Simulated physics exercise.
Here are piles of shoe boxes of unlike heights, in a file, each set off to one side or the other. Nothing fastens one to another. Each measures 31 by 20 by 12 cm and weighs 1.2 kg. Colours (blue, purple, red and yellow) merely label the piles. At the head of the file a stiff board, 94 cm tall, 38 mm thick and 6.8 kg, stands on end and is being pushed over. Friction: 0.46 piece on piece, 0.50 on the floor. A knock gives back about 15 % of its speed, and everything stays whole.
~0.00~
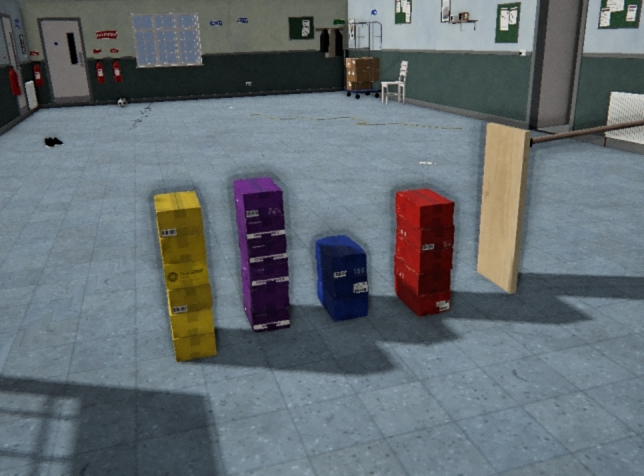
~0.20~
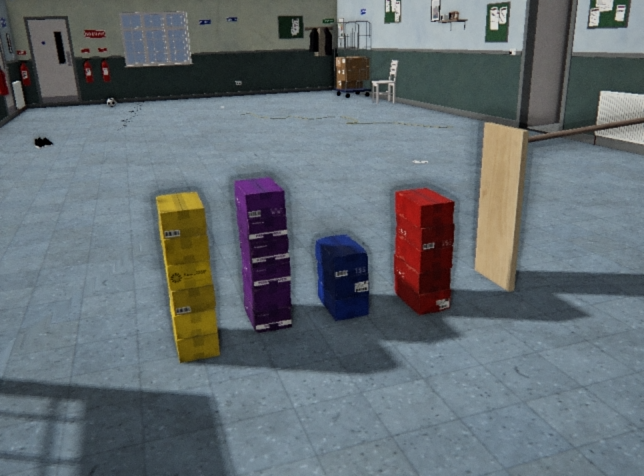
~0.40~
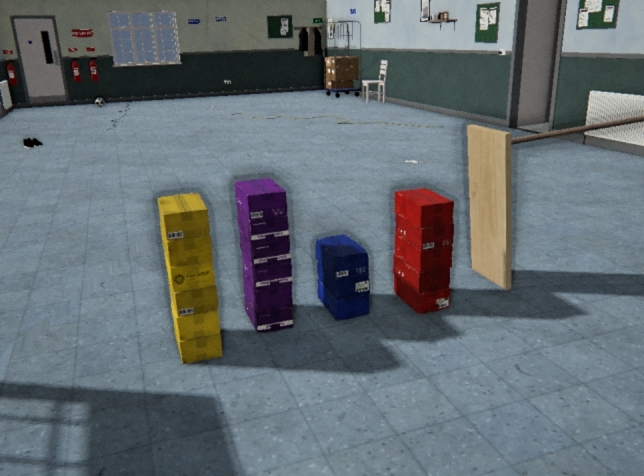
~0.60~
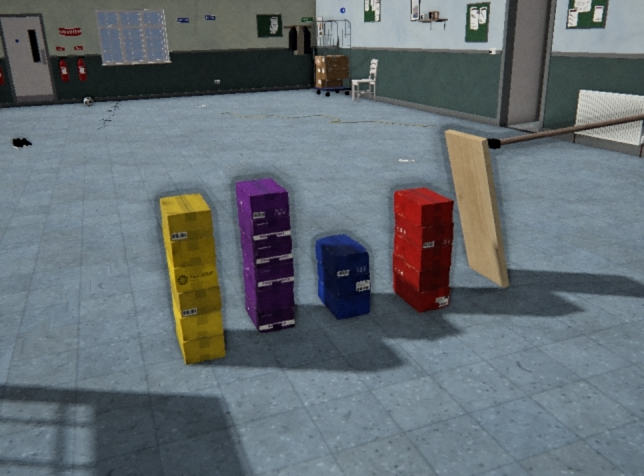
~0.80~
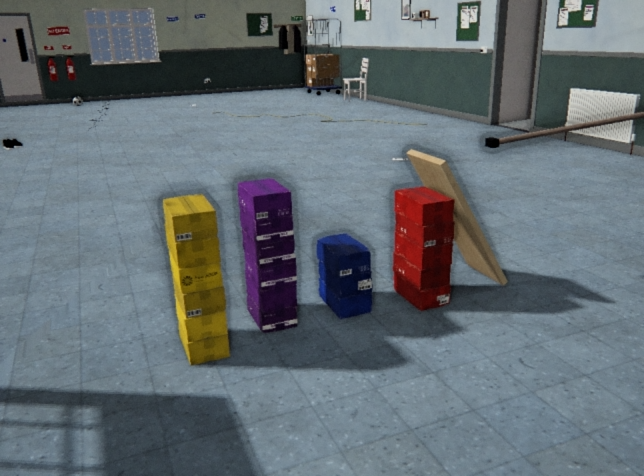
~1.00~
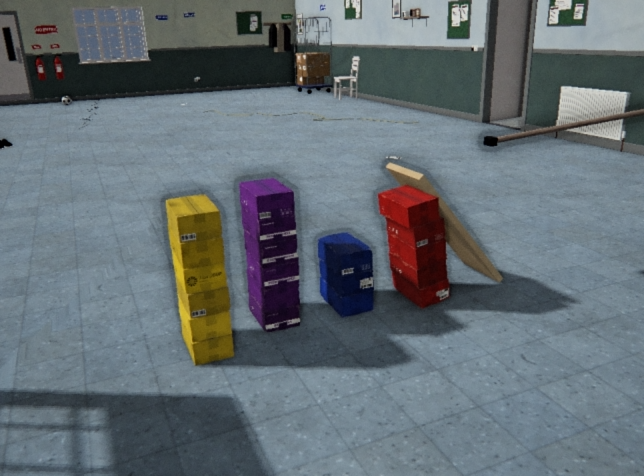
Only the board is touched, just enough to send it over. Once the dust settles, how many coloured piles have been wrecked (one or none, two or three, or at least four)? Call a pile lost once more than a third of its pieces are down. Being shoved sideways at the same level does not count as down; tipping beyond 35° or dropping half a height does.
Lost: No more than one.
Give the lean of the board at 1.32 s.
Some 55° from upright.
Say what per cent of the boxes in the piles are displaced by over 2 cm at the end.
Shifted: 40 per cent.
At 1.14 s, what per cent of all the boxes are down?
0 per cent by then.
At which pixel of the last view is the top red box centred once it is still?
At about (316, 250).
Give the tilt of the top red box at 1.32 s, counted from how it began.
Some 30°.
Around 1.14 s, board 45° from upright; none of the 20 boxes down, 5 disturbed; top red box tipped 18°.
Around 1.32 s, board 56° from upright; 1 of the 20 boxes down; top red box tipped 32°, 8 cm lower; top blue box displaced 37 mm.
Around 1.56 s, board 67° from upright; 5 of the 20 boxes down; top red box tipped 15°, 13 cm lower; top blue box tipped 15°.
Finally (2.0 s), board 69° from upright; 5 of the 20 boxes down; top red box tipped 14°, 14 cm lower; top blue box tipped 14°. Wrecked, red. Seen by the last camera, middles, top red box near (316, 250), top blue box near (307, 262).
